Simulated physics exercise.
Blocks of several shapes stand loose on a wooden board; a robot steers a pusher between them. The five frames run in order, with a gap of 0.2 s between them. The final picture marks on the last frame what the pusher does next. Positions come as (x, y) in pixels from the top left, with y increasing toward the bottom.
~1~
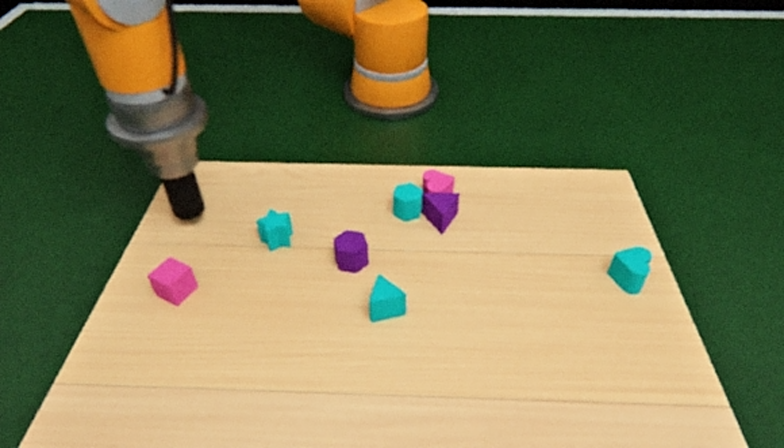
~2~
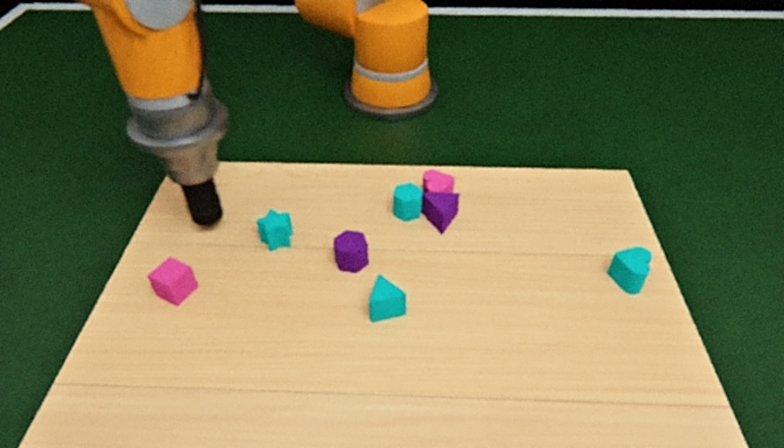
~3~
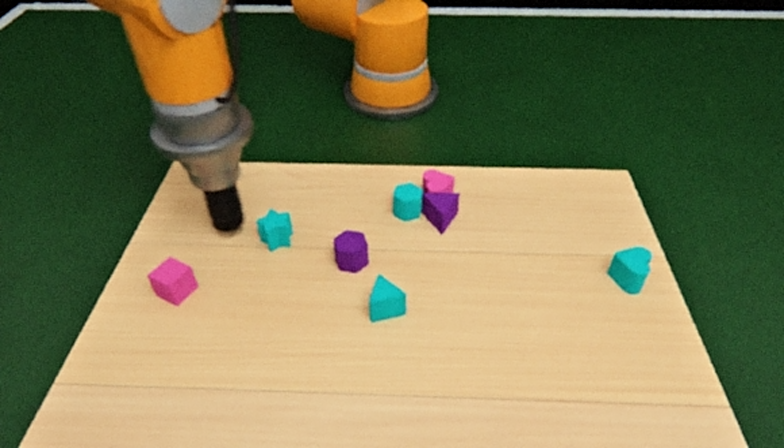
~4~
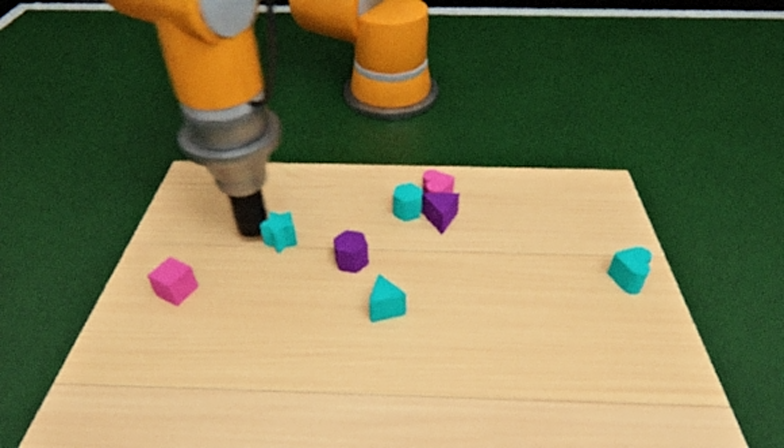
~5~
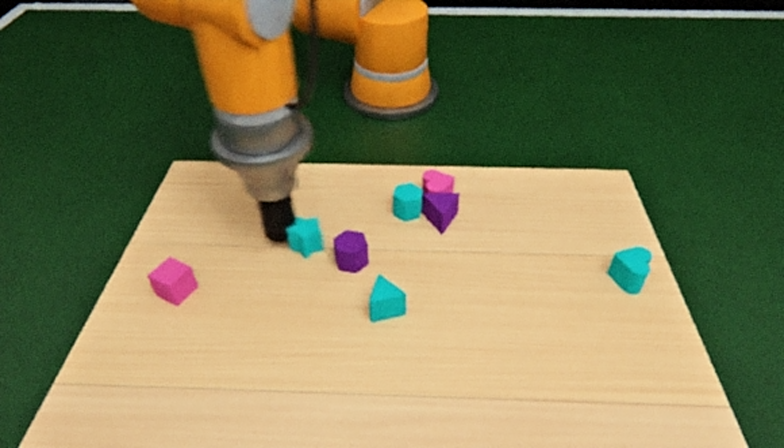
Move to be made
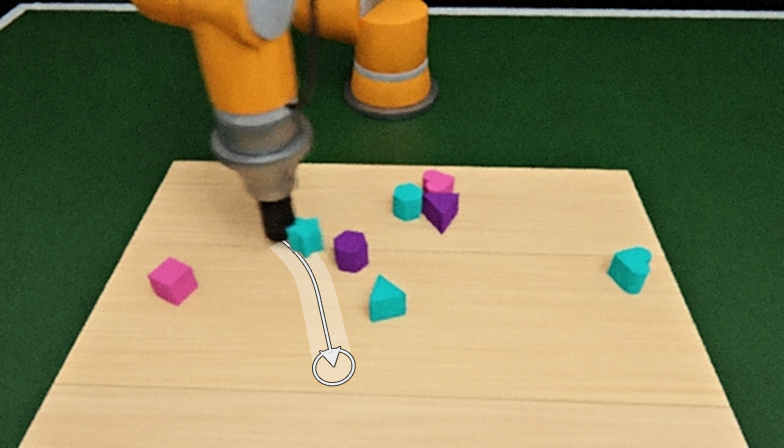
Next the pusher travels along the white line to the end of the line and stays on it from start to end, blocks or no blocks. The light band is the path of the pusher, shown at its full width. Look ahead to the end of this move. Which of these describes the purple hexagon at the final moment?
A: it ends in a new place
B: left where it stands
It's A.
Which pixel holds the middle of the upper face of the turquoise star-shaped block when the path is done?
Top centre: (330, 236).
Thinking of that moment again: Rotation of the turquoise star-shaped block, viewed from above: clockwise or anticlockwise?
Spins counterclockwise.
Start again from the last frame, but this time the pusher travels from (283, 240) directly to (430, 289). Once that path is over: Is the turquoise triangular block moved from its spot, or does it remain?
At the end of the path, it will still be in place.
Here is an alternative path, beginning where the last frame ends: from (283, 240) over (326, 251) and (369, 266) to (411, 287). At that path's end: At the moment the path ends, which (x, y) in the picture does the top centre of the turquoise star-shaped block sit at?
Pixel (441, 261).
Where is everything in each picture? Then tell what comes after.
Pusher's lower end (190, 211); turquoise star-shaped block (274, 219); purple hexagon (350, 241); turquoise triangular block (385, 289), in the first frame.
Pusher (208, 216); blocks still, in the second frame.
Pusher (229, 222); blocks still, in the third frame.
Pusher (253, 227); turquoise star-shaped block (278, 220), in the fourth frame.
Pusher (281, 232); turquoise star-shaped block (305, 226); purple hexagon (350, 241); turquoise triangular block (385, 289), in the fifth frame.
Drawn move, from (283, 240) through (317, 292) to (334, 367).
On the path given first. One third of the way, pusher (309, 264); turquoise star-shaped block (331, 236), turned 65° anticlockwise; purple hexagon (363, 240), turned 10° clockwise.
Two thirds of the way, pusher (322, 308); turquoise star-shaped block (330, 236), turned 65° anticlockwise; purple hexagon (363, 240), turned 15° clockwise.
At the end, pusher (333, 359); turquoise star-shaped block (330, 236), turned 65° anticlockwise; purple hexagon (363, 240), turned 15° clockwise; turquoise triangular block still.
